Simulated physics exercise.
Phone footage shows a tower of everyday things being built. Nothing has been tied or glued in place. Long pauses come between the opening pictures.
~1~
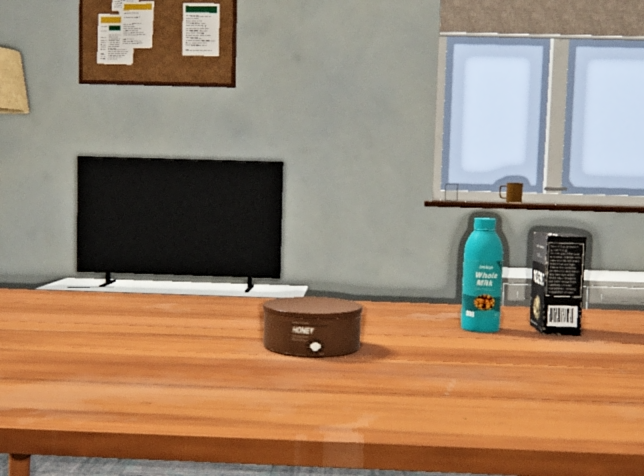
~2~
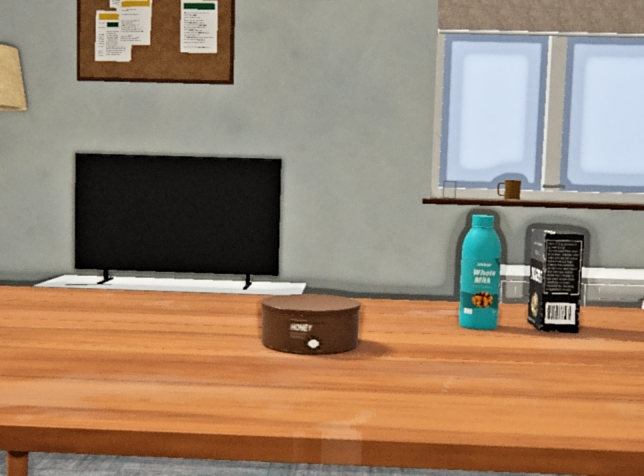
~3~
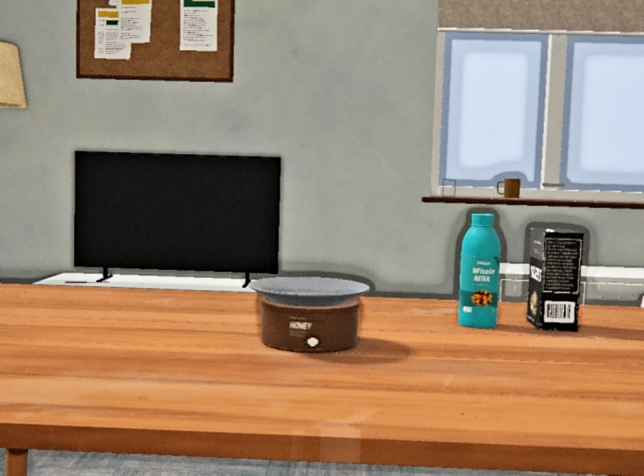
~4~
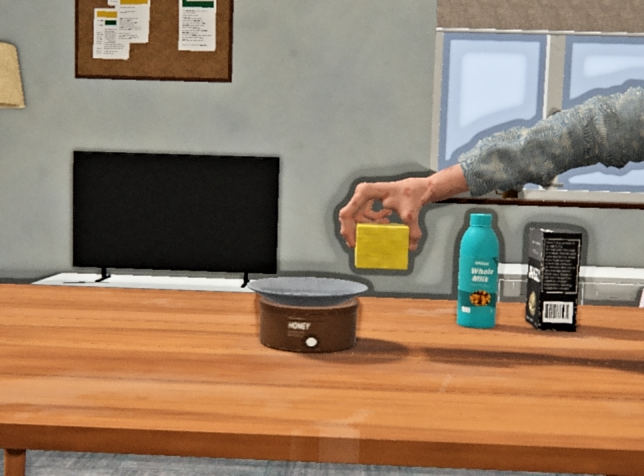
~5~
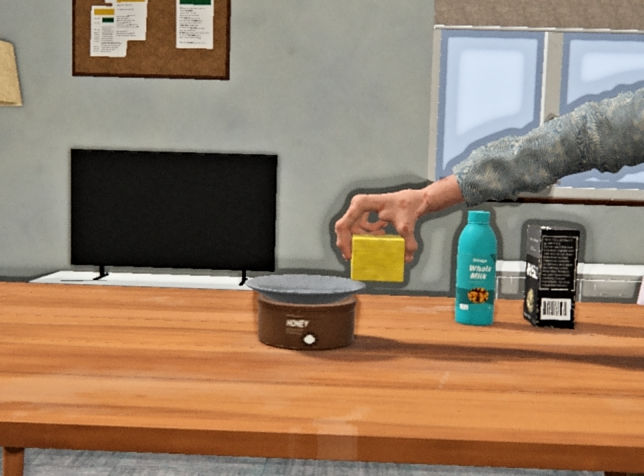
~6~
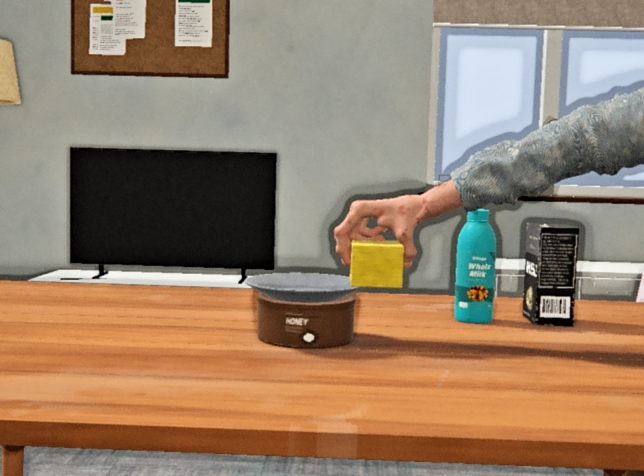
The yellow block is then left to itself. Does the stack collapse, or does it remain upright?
It doesn't stay put.
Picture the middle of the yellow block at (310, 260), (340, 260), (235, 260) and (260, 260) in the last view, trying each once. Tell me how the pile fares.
The pile does not fall in the first case, does not fall in the second, goes down in the third and does not fall in the fourth.
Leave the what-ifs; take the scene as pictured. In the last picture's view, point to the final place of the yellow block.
At about (393, 318).
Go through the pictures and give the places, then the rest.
In the first picture, the last thing is not in view yet; black carton (557, 283).
In the second picture, the last thing is not in view yet; brown tub (310, 323).
In the third picture, the last thing is not in view yet; black carton (554, 278).
The fourth picture shows on its way; yellow block (381, 245); brown tub (308, 321).
The fifth picture shows on its way; yellow block (377, 257); black carton (551, 276).
The sixth picture shows in place under the hand; yellow block (376, 263); brown tub (306, 317).
Then, 0.20 s later than the last frame, yellow block tilted by 24° near (383, 269).
Then, 0.30 s later than the last frame, yellow block now fallen.
Then, 0.40 s later than the last frame, nothing new.
When it is over, fallen, yellow block; the other 4 as before. End places, in pixels of the last picture, yellow block near (393, 318). The pile comes apart.
